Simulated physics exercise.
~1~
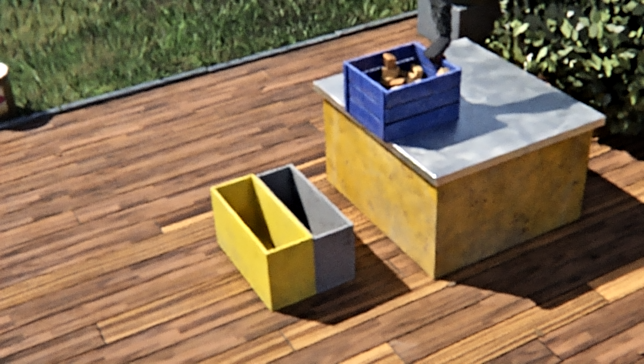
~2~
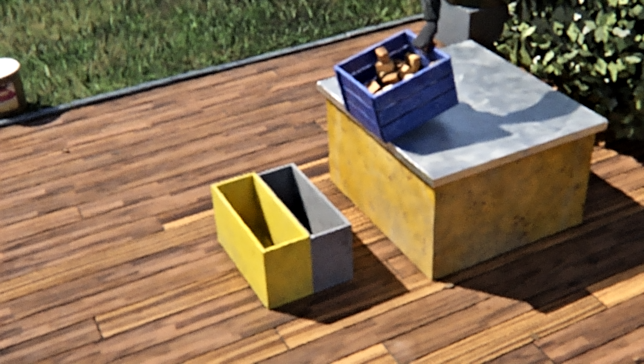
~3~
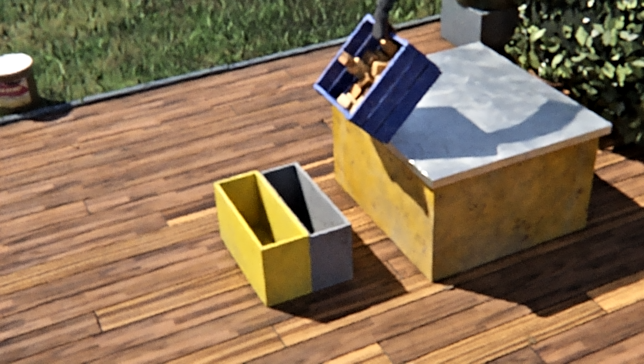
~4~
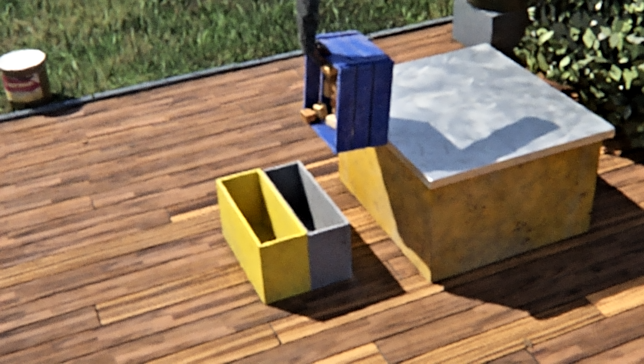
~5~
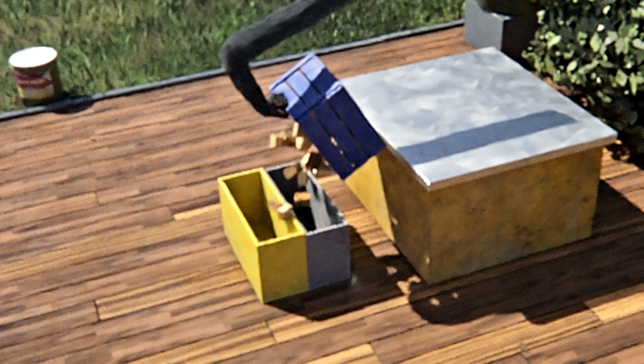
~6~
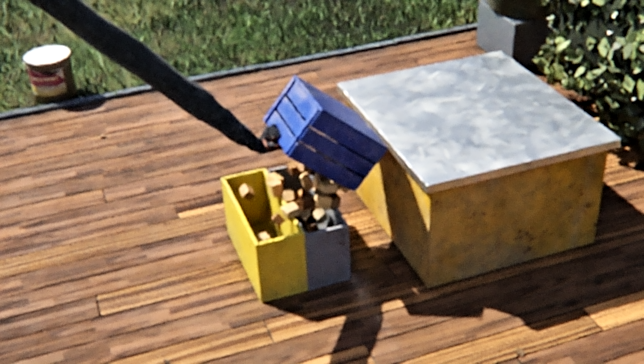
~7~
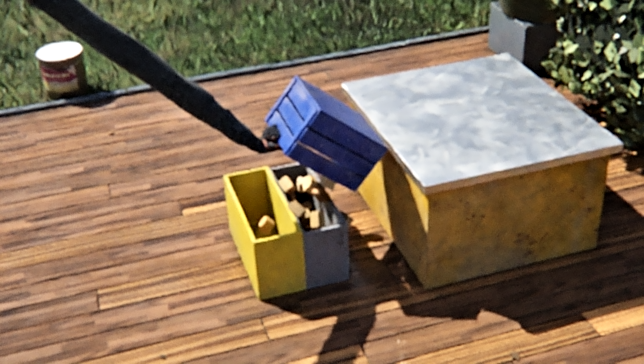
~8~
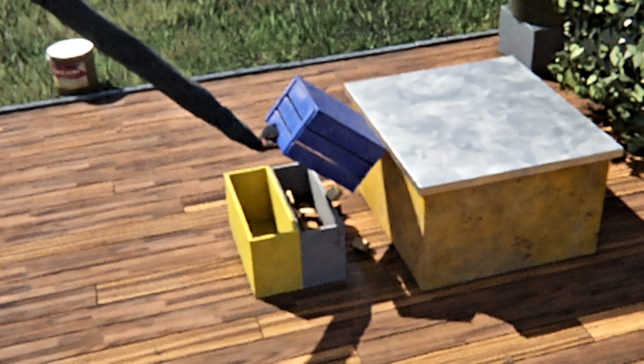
Blue crate of wooden blocks tipping off a bench edge by a dark arm, spilling most into a grey box below, some landing outside.
